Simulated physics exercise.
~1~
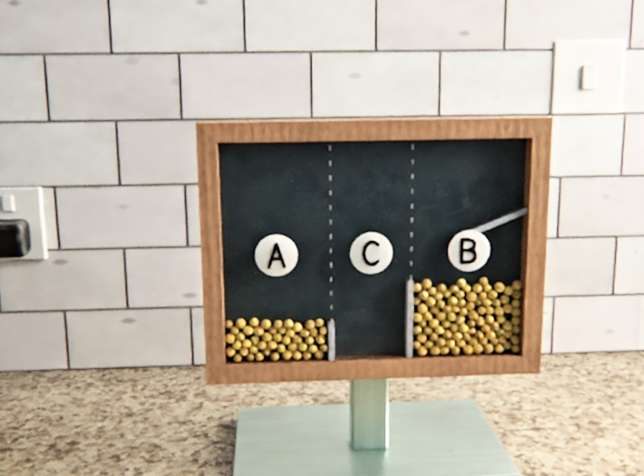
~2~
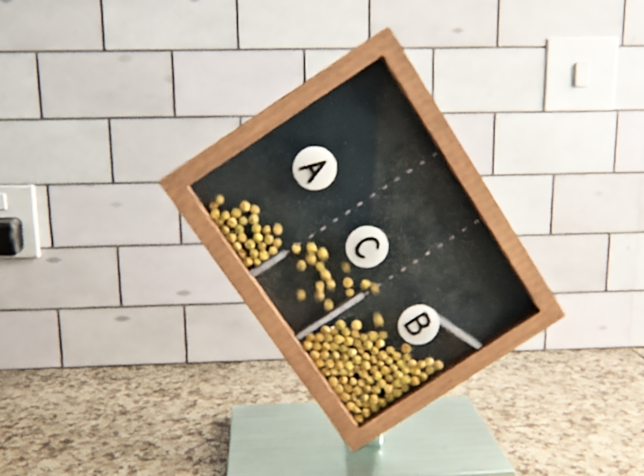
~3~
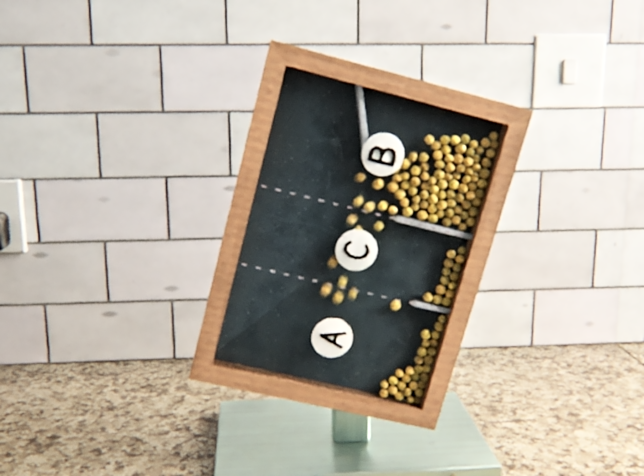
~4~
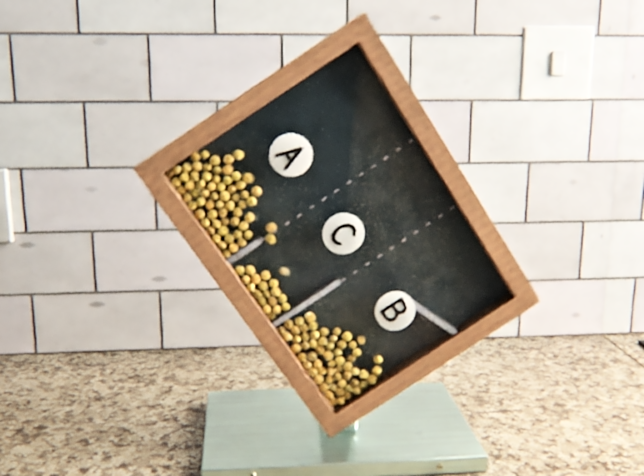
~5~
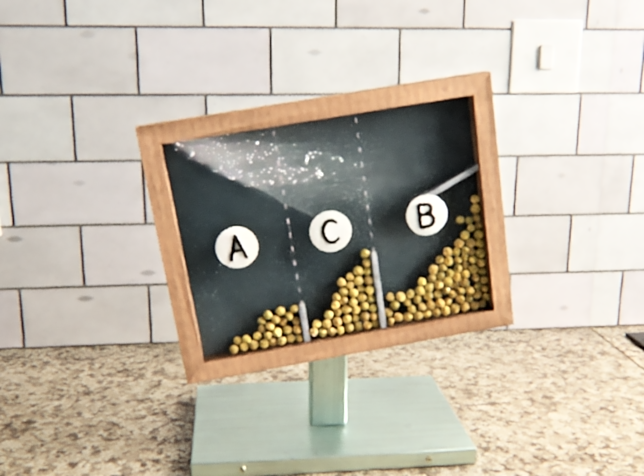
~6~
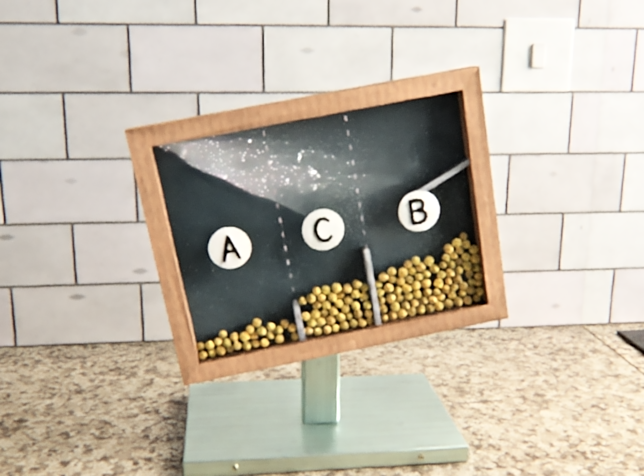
Kitchen counter, a framed case lettered A, C and B tilting back and forth, yellowish beads spilling between sections before settling unevenly.
